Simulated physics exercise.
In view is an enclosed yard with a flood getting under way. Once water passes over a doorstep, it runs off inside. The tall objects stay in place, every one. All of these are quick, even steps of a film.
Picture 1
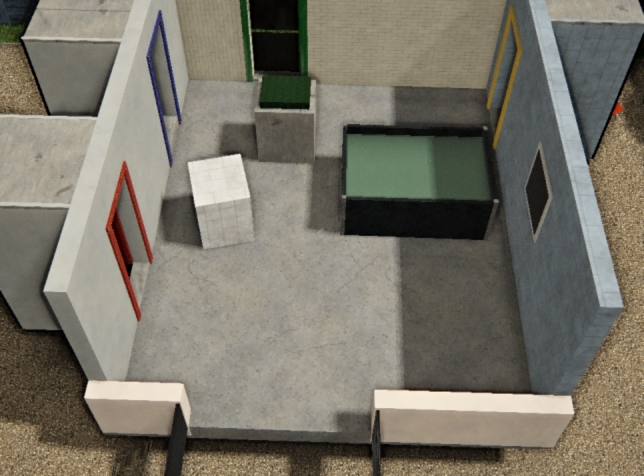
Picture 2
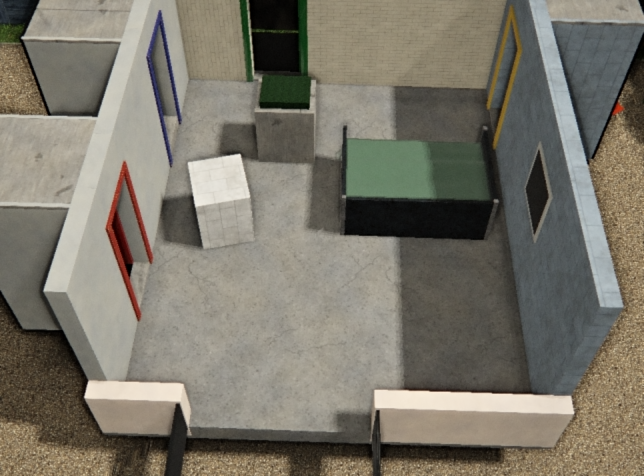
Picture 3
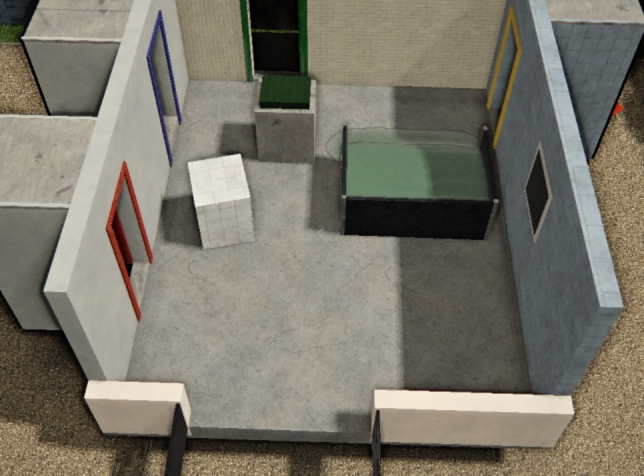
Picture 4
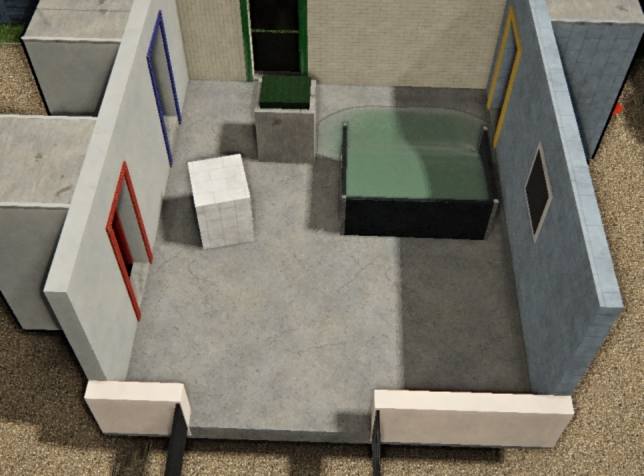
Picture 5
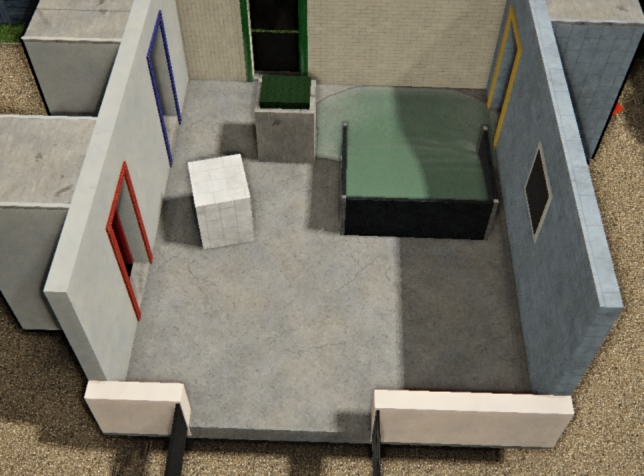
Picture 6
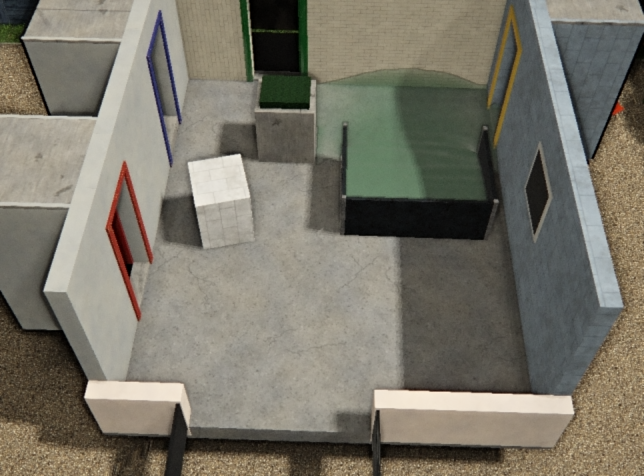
Green-tinted water slips out of the far side of a dark, open-topped tank at the right of a walled yard, seen from high above by a still camera. Grey floor surrounds a white block and a grey block with a green top, with red and blue openings left, a green one behind and a yellow one right. The clear sheet spreads backward in a widening curve, reaching the pale rear wall.
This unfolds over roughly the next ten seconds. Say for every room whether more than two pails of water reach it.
One by one: Red door: Two buckets at most, green door: Above two buckets, blue door: Two buckets at most, yellow door: Above two buckets.
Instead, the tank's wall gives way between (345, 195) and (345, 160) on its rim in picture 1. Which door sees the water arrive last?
I'd go with the door marked yellow.
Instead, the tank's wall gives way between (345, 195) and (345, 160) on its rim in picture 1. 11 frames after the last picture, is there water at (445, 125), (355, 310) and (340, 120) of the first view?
Taking the points in order: Unwetted, unwetted and unwetted.
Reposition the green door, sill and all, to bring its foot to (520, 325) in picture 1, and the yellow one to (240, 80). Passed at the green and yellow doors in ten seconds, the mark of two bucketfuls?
As I see it, the green door does not reach it and the yellow door crosses the line.
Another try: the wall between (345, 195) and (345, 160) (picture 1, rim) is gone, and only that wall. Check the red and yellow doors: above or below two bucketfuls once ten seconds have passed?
Note - red door: Past the mark, yellow door: Past the mark.
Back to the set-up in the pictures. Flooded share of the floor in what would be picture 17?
About 30 %.
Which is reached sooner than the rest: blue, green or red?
It is the green door.
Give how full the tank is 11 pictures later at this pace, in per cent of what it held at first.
22 % or so.
A moment on, water covers 25 % of the floor; the red door not reached, the green door under two buckets in, the blue door not reached, the yellow door over two buckets in.
Next, water covers 30 % of the floor; the red door not reached, the green door over two buckets in, the blue door not reached, the yellow door far over two buckets in.
Then, water covers 45 % of the floor; the red door not reached, the green door over two buckets in, the blue door wet at the sill, nothing in, the yellow door far over two buckets in.
Later, water covers 80 % of the floor; the red door wet at the sill, nothing in, the green door over two buckets in, the blue door wet at the sill, nothing in, the yellow door far over two buckets in.
In the end, water covers 90 % of the floor; the red door wet at the sill, nothing in, the green door far over two buckets in, the blue door wet at the sill, nothing in, the yellow door far over two buckets in.
